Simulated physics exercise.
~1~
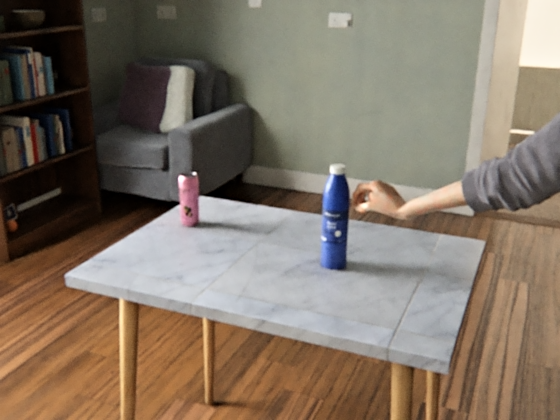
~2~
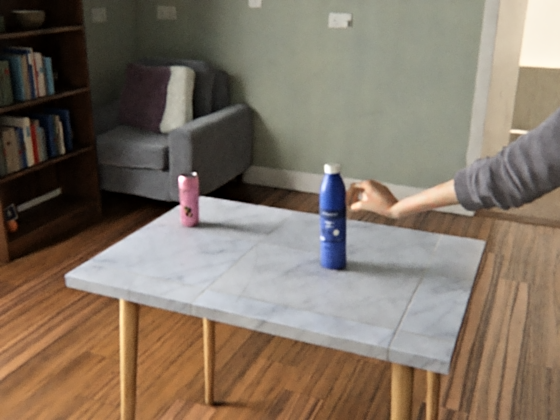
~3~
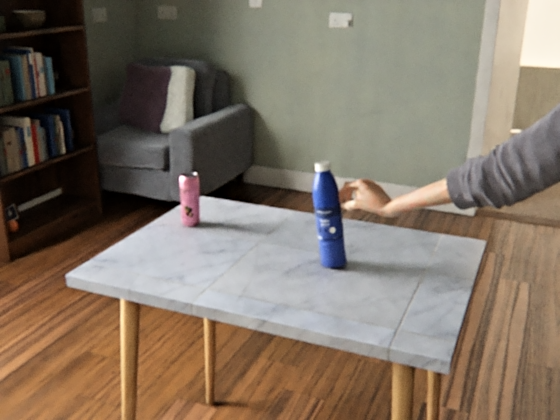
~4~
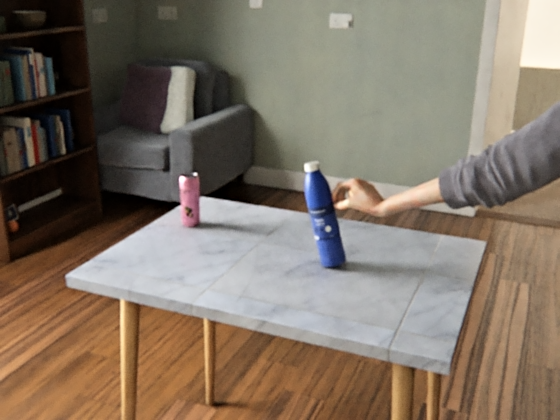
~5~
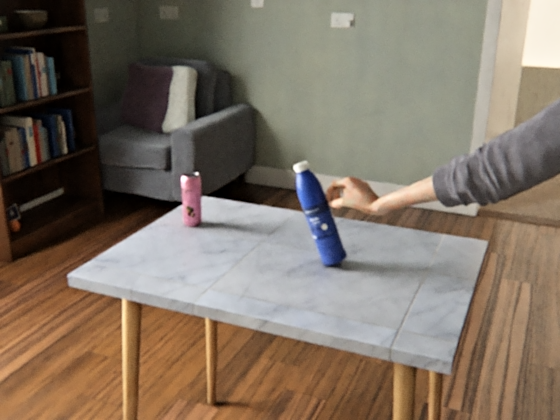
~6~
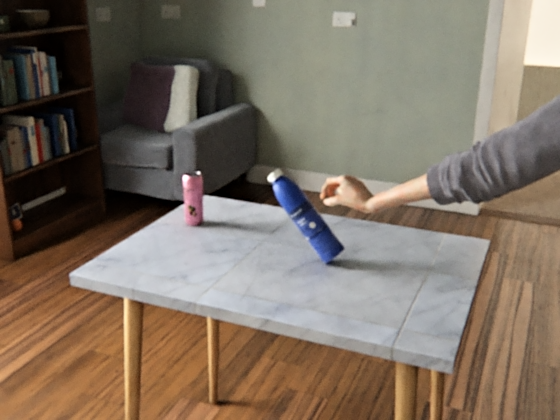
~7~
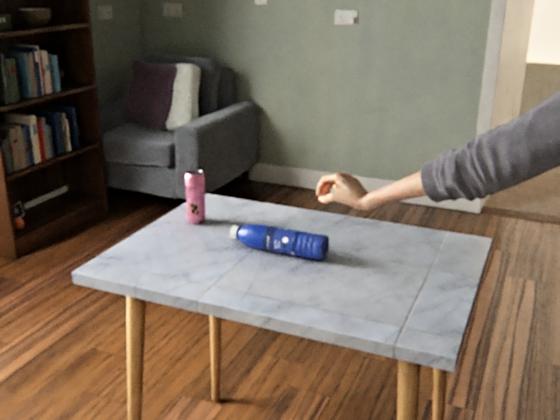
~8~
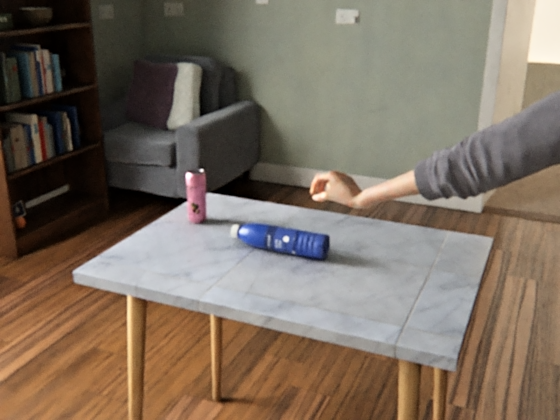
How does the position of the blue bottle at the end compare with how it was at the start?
At the start the blue bottle stands upright on the table, but by the end it is lying on its side.
